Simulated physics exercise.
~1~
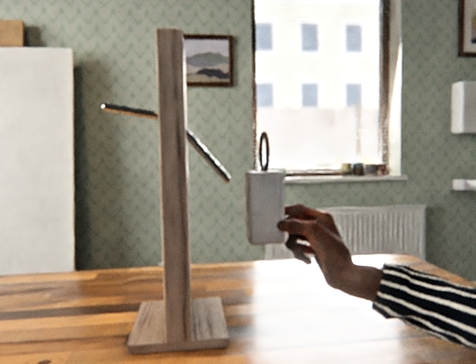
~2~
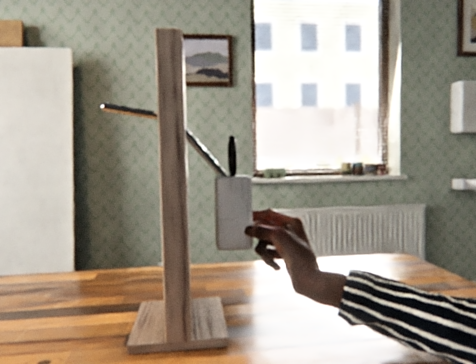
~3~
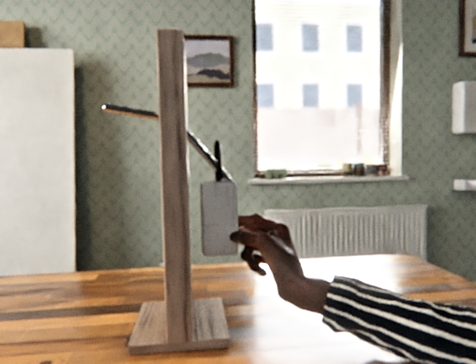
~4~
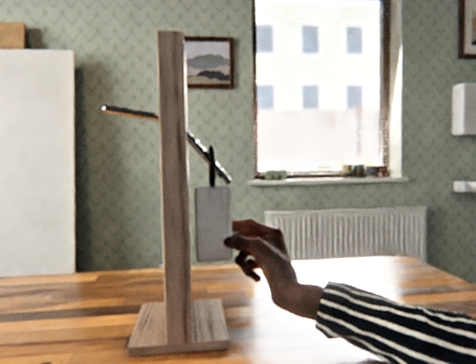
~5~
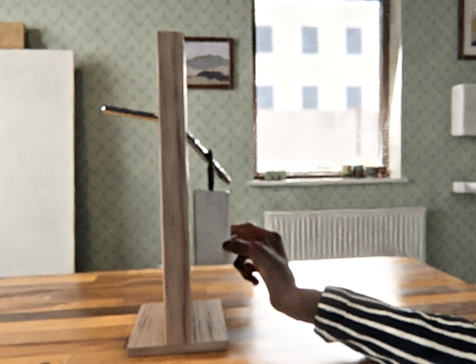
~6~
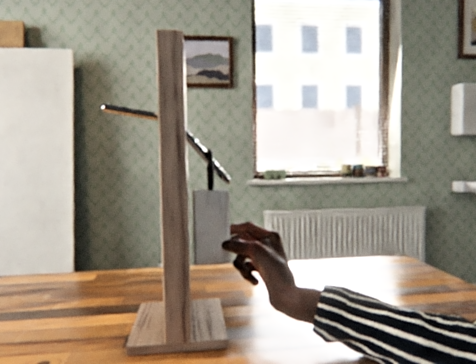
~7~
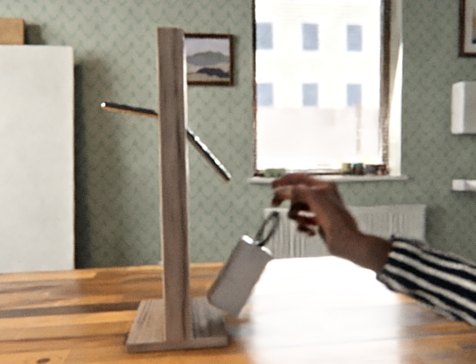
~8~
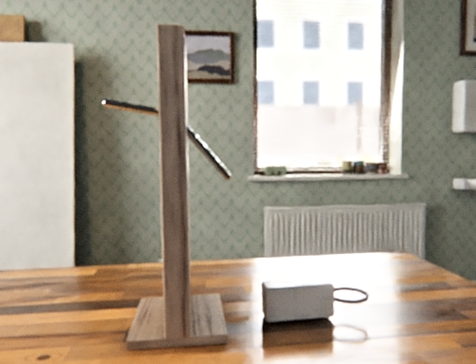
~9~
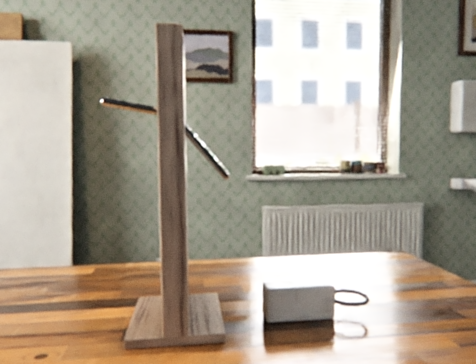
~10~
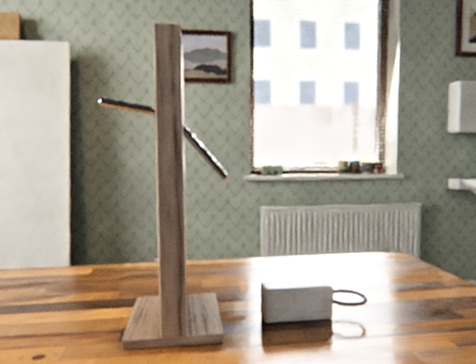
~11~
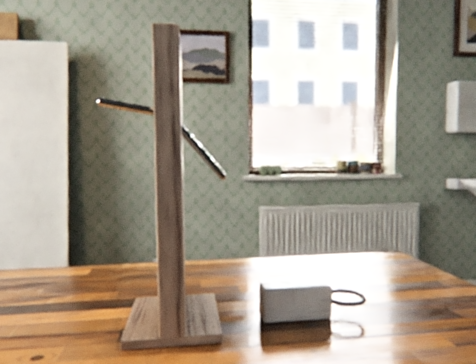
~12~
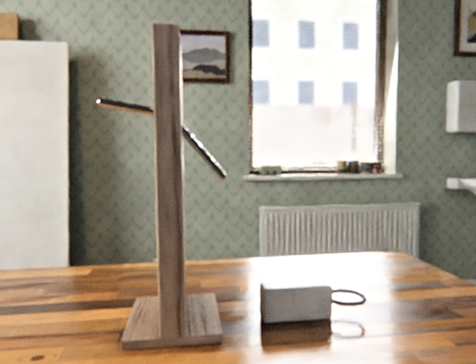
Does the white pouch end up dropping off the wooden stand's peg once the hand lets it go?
Yes, the pouch comes off the downward-sloping peg and finishes on its side on the table, to the right of the stand.
